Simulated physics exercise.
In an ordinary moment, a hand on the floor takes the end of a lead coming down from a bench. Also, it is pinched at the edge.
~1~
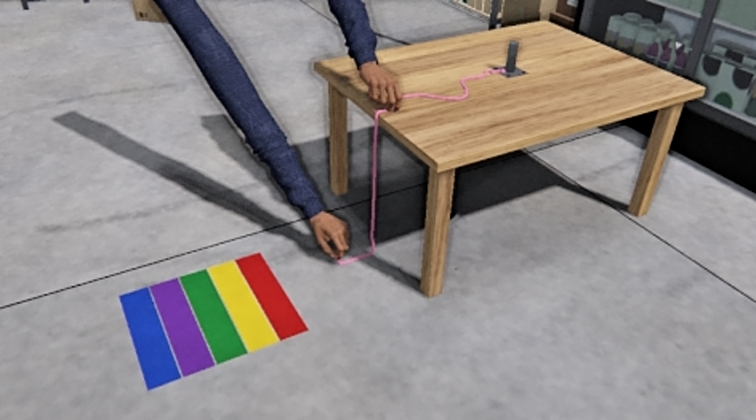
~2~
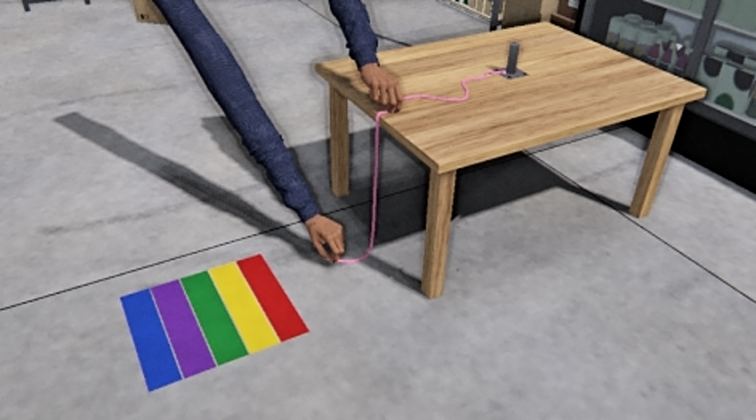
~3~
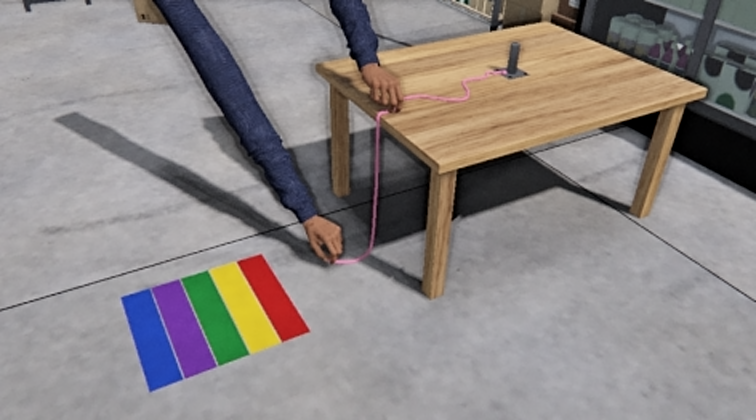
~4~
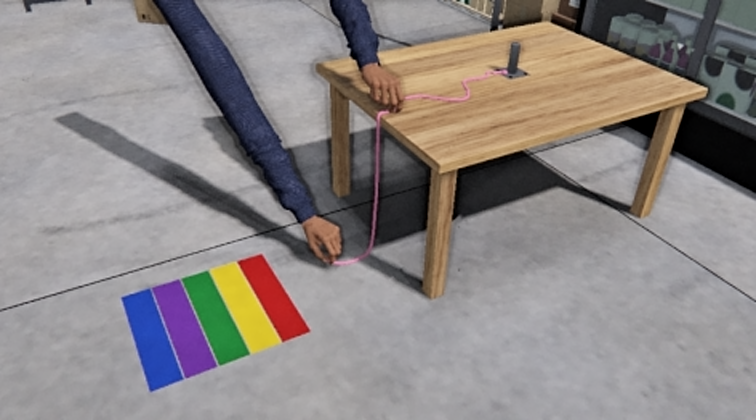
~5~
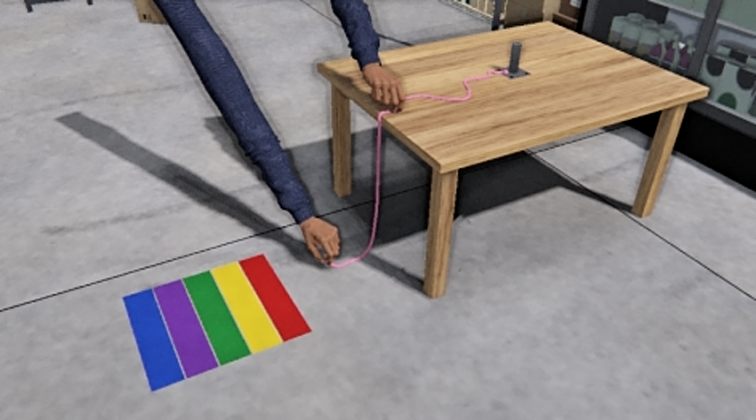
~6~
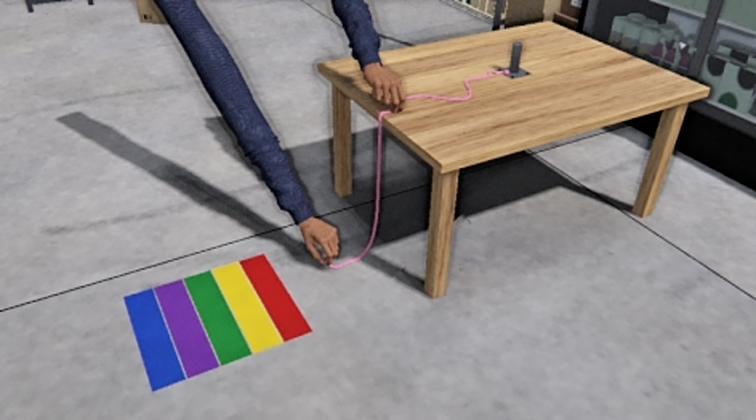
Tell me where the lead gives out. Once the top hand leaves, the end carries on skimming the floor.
It gives out over the purple strip.
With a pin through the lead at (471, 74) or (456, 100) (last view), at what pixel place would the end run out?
First try at (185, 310), second at (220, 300).
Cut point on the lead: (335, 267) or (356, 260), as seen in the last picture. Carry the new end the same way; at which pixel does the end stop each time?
First try near (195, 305), second near (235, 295).
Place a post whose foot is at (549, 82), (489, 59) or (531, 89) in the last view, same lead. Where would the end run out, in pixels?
One per try, in order: (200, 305), (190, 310), (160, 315).
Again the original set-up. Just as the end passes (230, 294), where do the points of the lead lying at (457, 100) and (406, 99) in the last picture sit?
In order: (421, 100) and (379, 117).
Early on, end near (230, 294); over yellow.
Midway, end near (198, 305); over green.
At the end of the slack, end near (178, 311); over purple. It gets as far as the purple strip.
